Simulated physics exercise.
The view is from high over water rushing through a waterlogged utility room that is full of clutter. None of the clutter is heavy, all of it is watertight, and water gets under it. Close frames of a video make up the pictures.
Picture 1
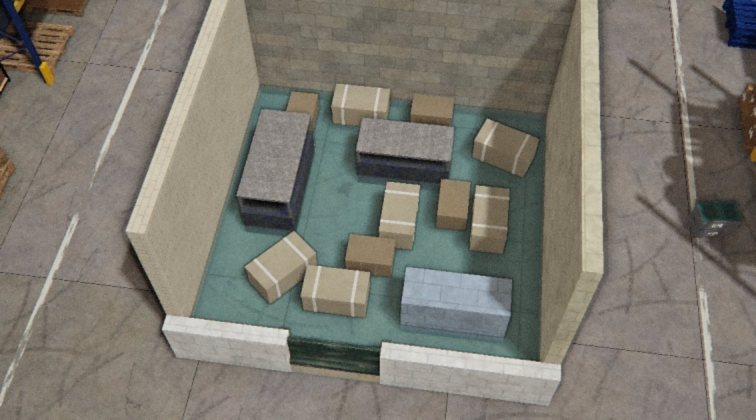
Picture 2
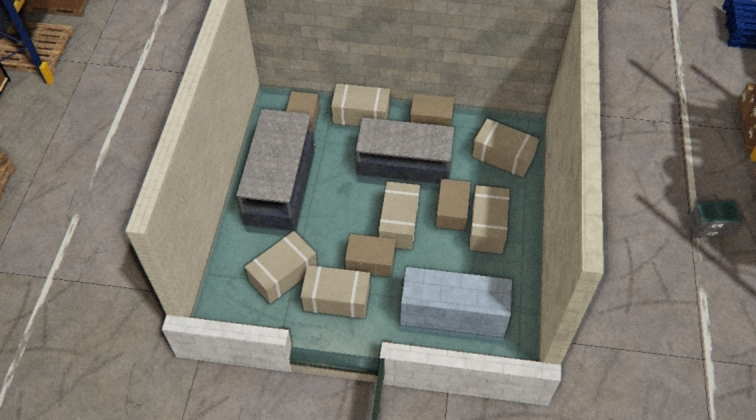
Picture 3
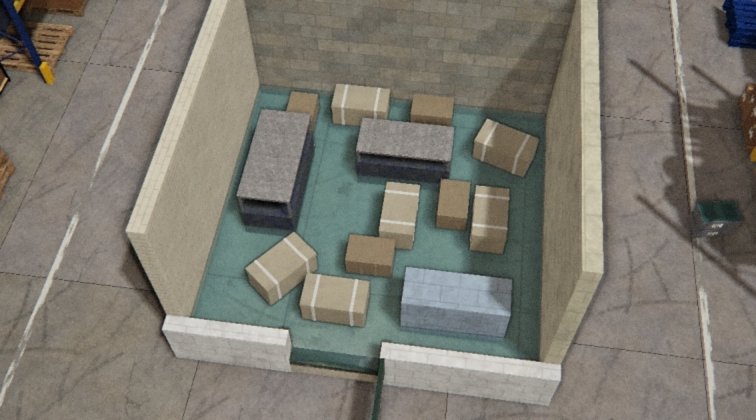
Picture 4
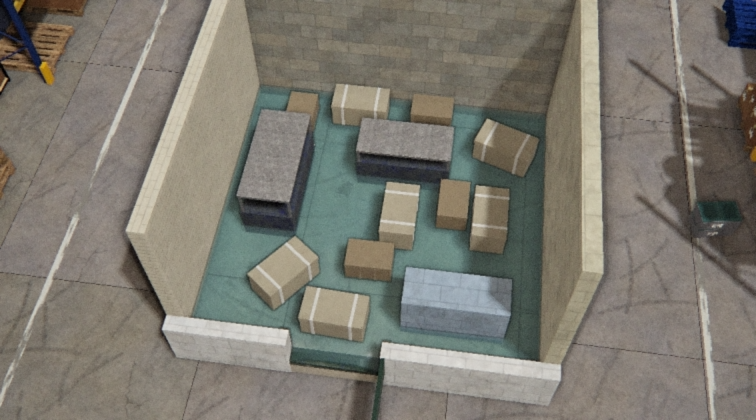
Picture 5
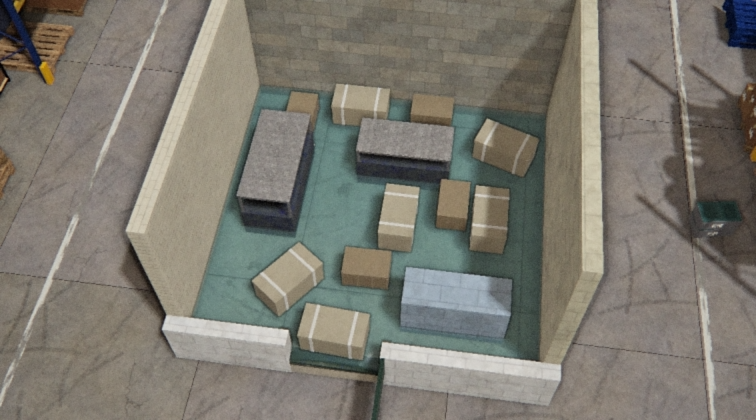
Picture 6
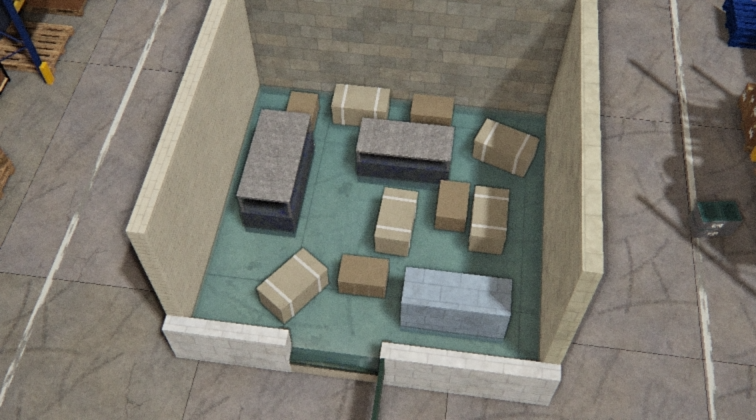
Cardboard boxes drift across the green, waterlogged floor of a pale-walled room, seen from high above by a still camera. Taped and plain brown boxes lie among two dark grey-topped blocks at left and back and a pale blue-grey block at front right. The dark front gate opens outward, the nearest taped box slides toward the gap and disappears, and neighbouring boxes shift slightly forward.
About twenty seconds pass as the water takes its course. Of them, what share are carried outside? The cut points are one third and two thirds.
It comes out within one to two thirds.
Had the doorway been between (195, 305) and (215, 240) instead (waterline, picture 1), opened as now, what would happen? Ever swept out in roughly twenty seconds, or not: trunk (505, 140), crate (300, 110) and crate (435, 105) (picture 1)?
Remains, remains, remains.
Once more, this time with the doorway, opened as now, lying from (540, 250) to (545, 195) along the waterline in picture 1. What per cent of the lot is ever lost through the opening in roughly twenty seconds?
Close to 60 %.
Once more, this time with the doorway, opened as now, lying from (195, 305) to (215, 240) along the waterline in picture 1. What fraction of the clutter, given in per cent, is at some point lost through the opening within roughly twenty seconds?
That comes to around 40 per cent.
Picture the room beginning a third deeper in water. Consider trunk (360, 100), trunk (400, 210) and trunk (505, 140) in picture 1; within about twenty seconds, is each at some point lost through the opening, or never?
Ordered answer: Retained; flushed away; retained.
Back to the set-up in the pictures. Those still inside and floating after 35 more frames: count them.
The answer would be 5.
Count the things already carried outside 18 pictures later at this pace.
The number comes out at 4.
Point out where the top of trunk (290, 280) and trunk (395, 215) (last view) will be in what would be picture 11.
Near (317, 310) and (374, 234).
A moment on, 1 of 10 are out; 9 afloat.
Next, 4 of 10 are out; 6 afloat.
Later, 5 of 10 are out; 5 afloat.
In the end, 5 of 10 are out; 5 afloat.
